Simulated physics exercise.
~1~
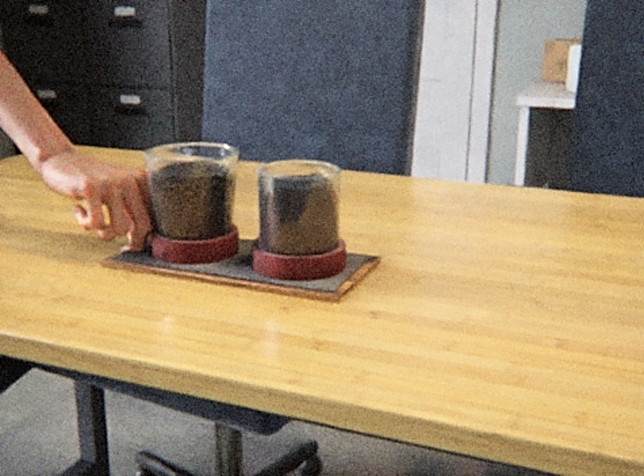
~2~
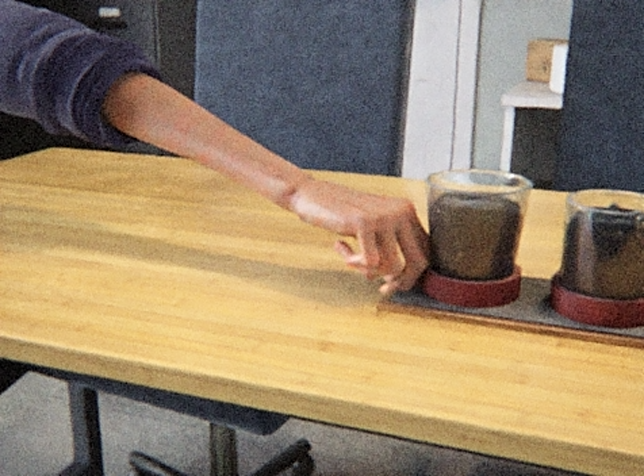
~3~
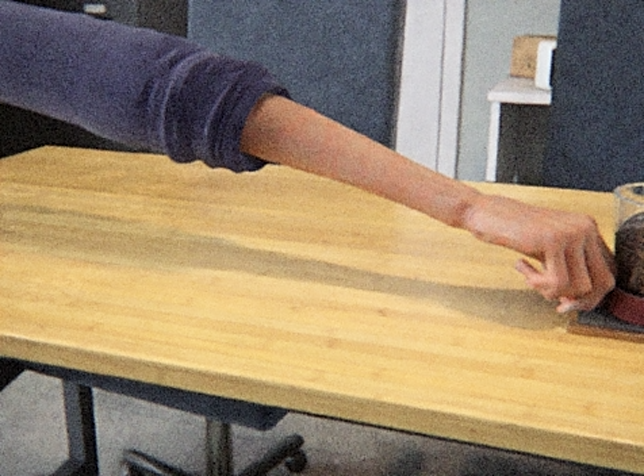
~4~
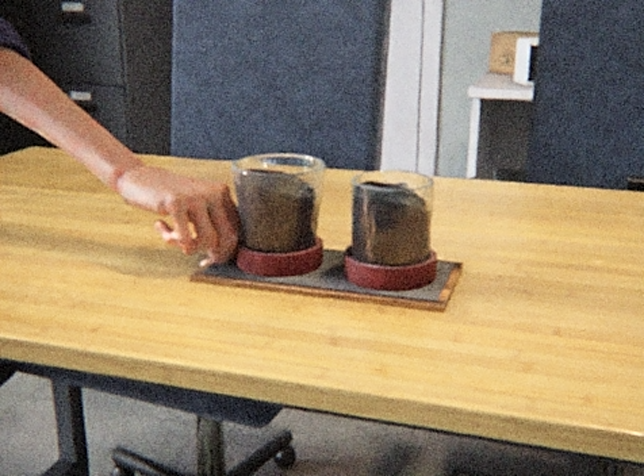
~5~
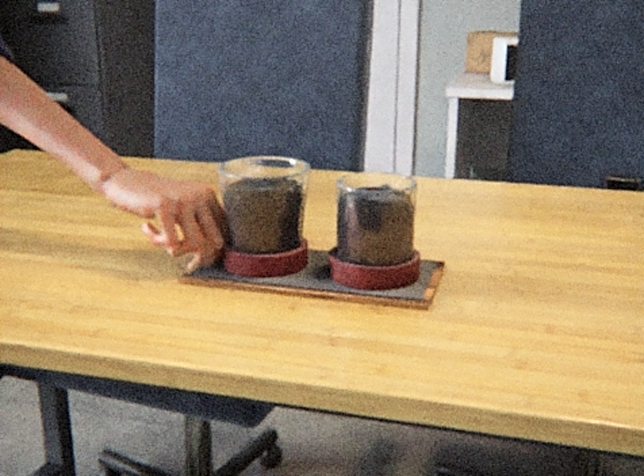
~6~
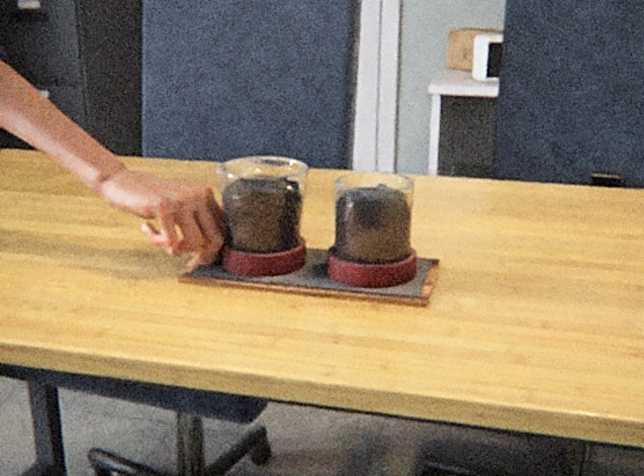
In an office with dark chairs and filing cabinets, a hand grips the left end of a small tray on a pale wooden table. Two clear open containers of dark liquid stand side by side on it in dark red holders. The hand pushes the tray a long way right, until the right container leaves view and the left one is only partly visible. It then draws the tray back left, bringing both containers into sight again. After a last slight shift left, the tray rests near the middle, both containers upright and the hand still beside it.
